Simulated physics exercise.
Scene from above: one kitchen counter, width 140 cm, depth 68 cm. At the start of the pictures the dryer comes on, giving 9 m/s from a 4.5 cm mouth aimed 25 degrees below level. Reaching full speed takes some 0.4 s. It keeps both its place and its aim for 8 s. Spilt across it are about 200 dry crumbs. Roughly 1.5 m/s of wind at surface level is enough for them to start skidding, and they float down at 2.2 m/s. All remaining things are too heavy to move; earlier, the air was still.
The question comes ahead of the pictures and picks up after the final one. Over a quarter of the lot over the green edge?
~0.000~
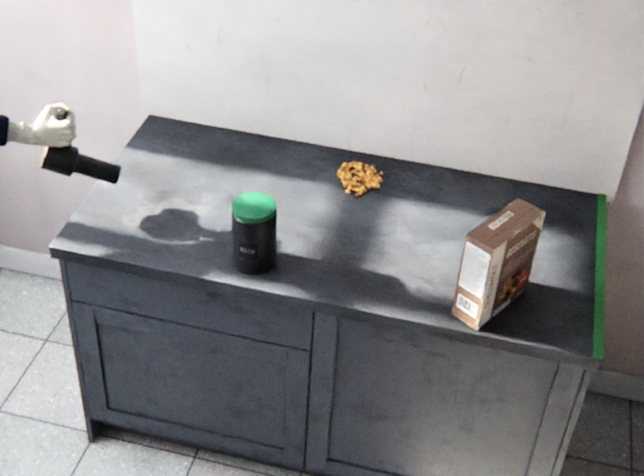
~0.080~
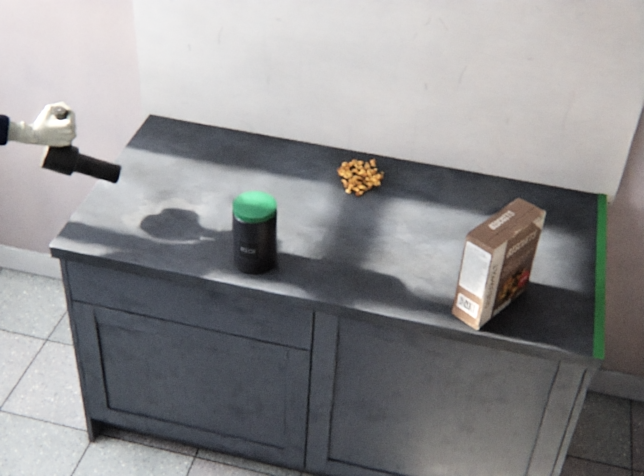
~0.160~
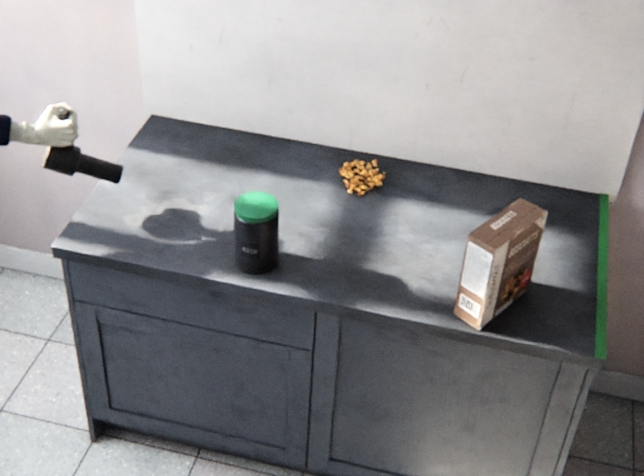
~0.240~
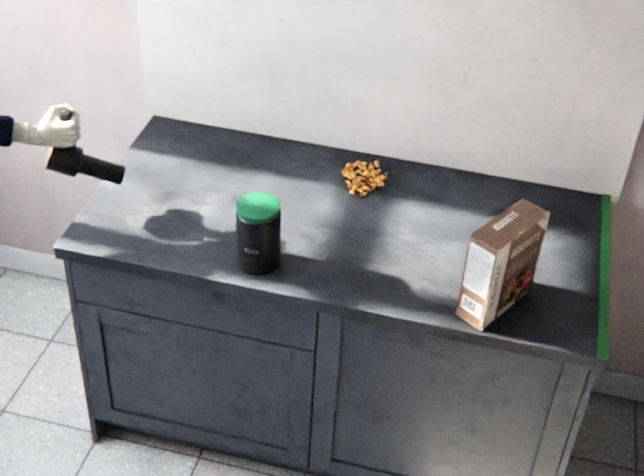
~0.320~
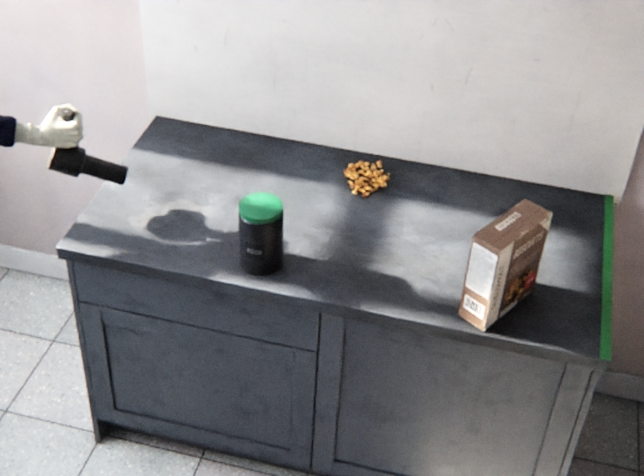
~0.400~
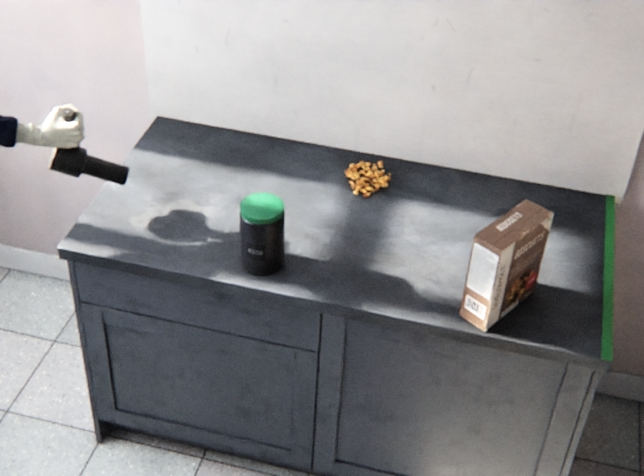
The share over that edge tops a quarter.
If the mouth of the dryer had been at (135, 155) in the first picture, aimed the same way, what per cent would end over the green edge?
That gives roughly 100 % in the end.
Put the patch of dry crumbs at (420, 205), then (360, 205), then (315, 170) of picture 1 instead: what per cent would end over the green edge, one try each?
First try near 90 %, second near 80 %, third near 100 %.
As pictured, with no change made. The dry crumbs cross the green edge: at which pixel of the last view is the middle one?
(615, 204).
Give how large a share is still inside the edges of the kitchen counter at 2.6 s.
Near 0 percent remain.
After 1.6 s, 13 % are on the move or not yet settled, 100 % are over the green edge.
After 2.6 s, 0 % are on the move or not yet settled, 100 % are over the green edge.
After 4.4 s, 0 % are on the move or not yet settled, 100 % are over the green edge.
After 8.0 s, at the end, 100 % are over the green edge.
